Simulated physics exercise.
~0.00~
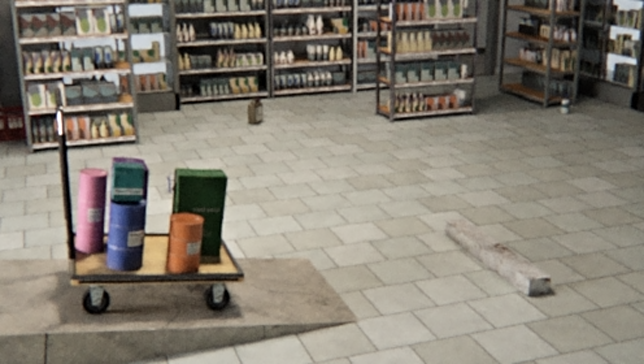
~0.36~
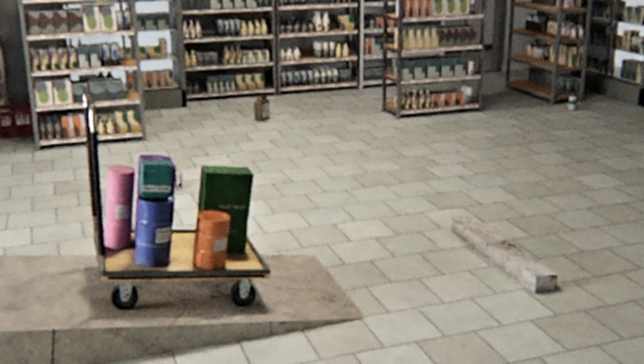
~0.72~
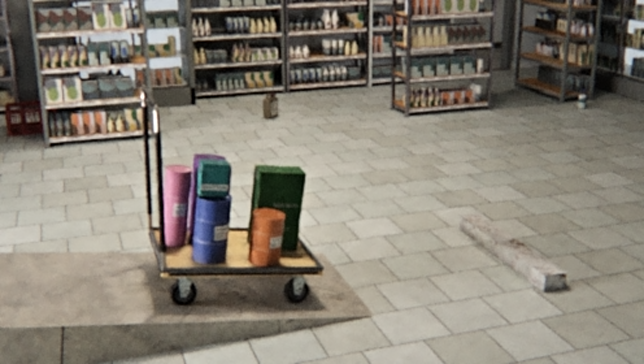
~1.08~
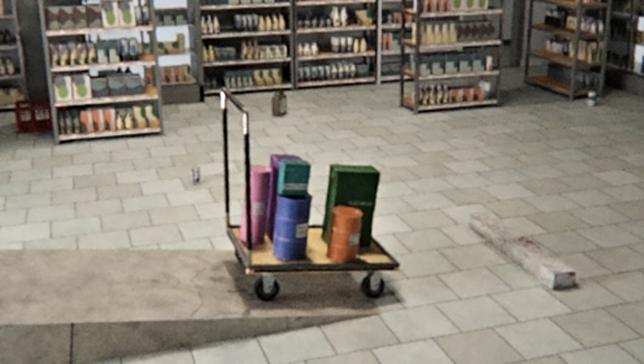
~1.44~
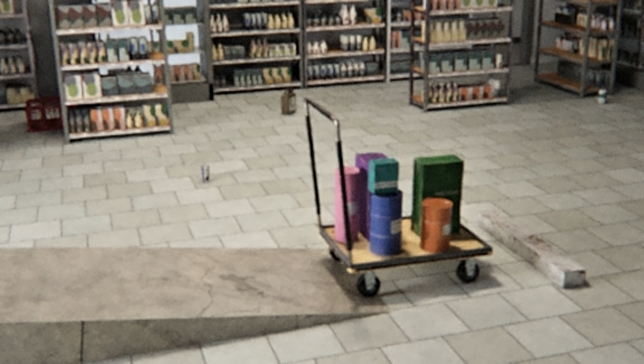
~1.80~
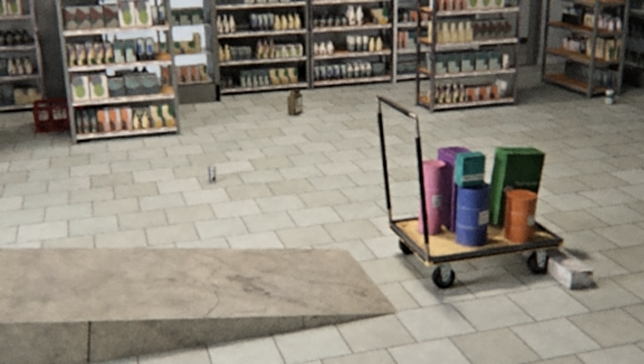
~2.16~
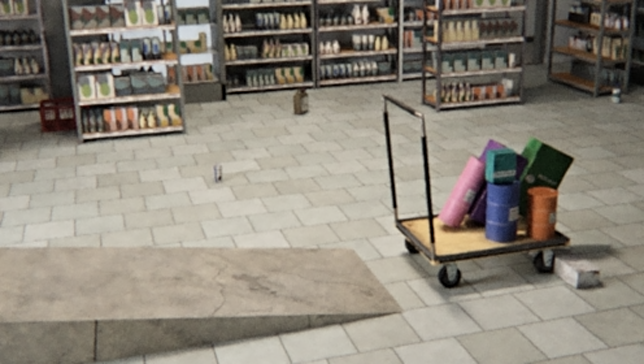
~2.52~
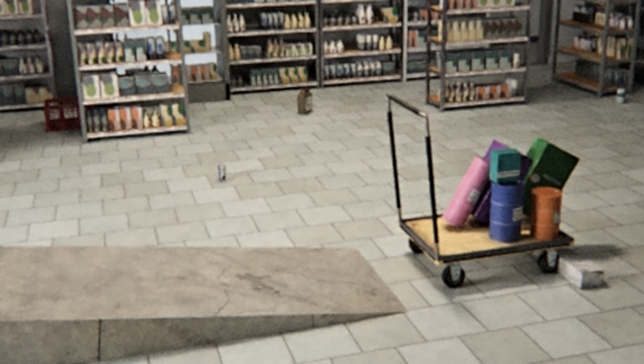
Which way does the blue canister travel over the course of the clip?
The blue canister moves to the right, carried along on the trolley as it rolls off the ramp towards the kerb.
A flat trolley carrying colourful canisters and boxes stands on a low ramp at the left of a tiled shop floor, seen from slightly above, with stocked shelves behind. Pink, blue and orange canisters share the deck with a purple box, a green box and a turquoise parcel. With nobody holding it, the trolley rolls right, down the ramp and across the level tiles. It reaches a low, pale kerb and stops. The pink canister, purple box and green box tip to the right, and everything comes to rest still aboard, the blue and orange canisters upright.
